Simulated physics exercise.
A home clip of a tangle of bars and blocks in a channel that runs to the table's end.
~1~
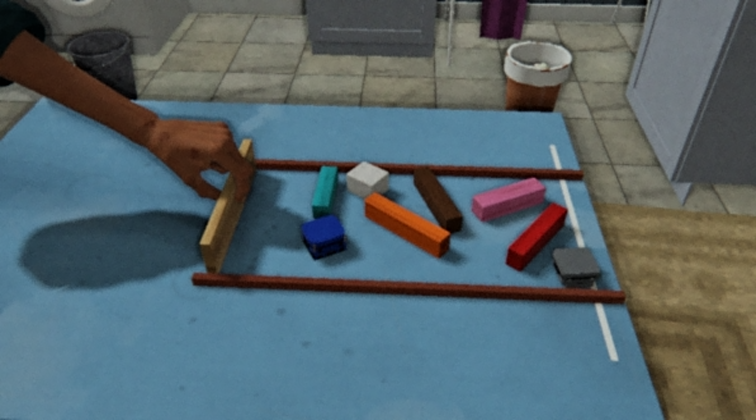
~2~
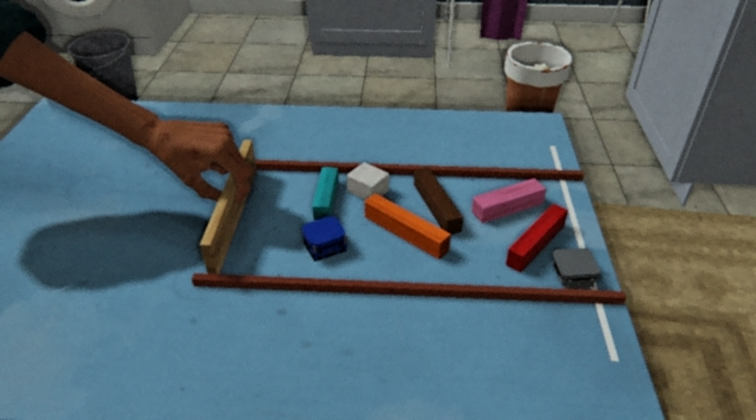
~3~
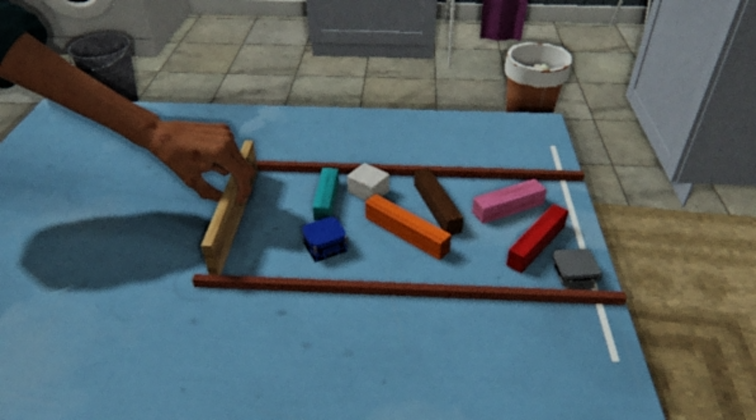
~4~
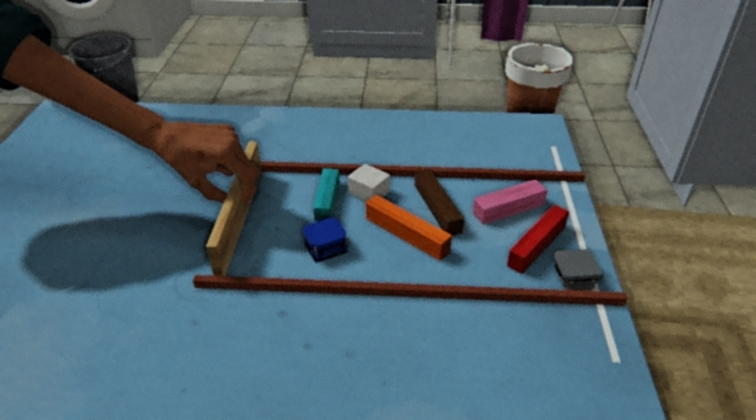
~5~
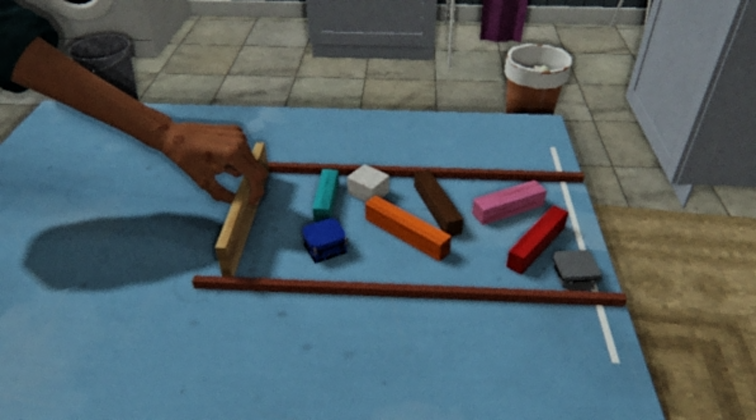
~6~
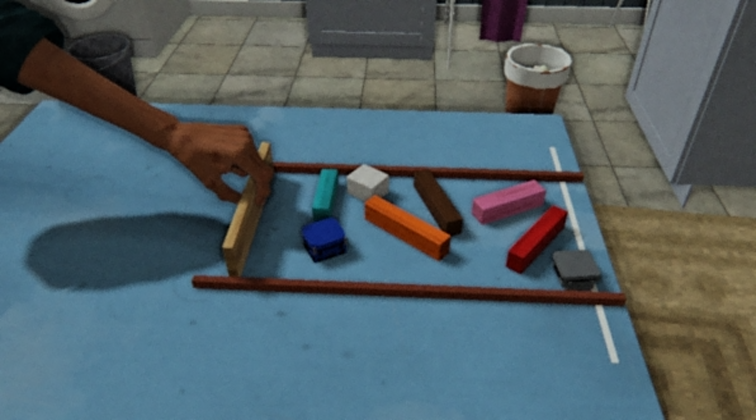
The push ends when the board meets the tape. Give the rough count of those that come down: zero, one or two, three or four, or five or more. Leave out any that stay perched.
In the end the number that fall off is five or more.
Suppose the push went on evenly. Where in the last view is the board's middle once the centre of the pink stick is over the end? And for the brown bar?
About (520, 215), and (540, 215) for the other.
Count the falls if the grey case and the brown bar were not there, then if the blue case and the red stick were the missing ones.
The counts: 4 and 4.
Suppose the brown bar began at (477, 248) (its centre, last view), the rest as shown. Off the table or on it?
Then it goes over.
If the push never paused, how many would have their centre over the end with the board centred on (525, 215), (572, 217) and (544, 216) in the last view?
Past the end: 3, 6 and 4.
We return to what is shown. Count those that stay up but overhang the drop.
1 of them.
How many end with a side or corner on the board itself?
2 of them.
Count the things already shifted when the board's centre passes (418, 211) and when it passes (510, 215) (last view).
6 and 8.
A little later, none off yet; grey case at rest near (575, 271); red stick at rest near (538, 238); pink stick at rest near (509, 202).
Next, none off yet; grey case at rest near (575, 271); red stick at rest near (538, 238); pink stick shifted a little near (541, 201).
Later still, none off yet; grey case tilted a little near (634, 284); red stick shifted about its own width near (619, 244); pink stick shifted about its own width near (601, 198).
When it is over, the number that fall off is five or more; down, white block, orange stick, brown bar, pink stick, red stick and grey case.
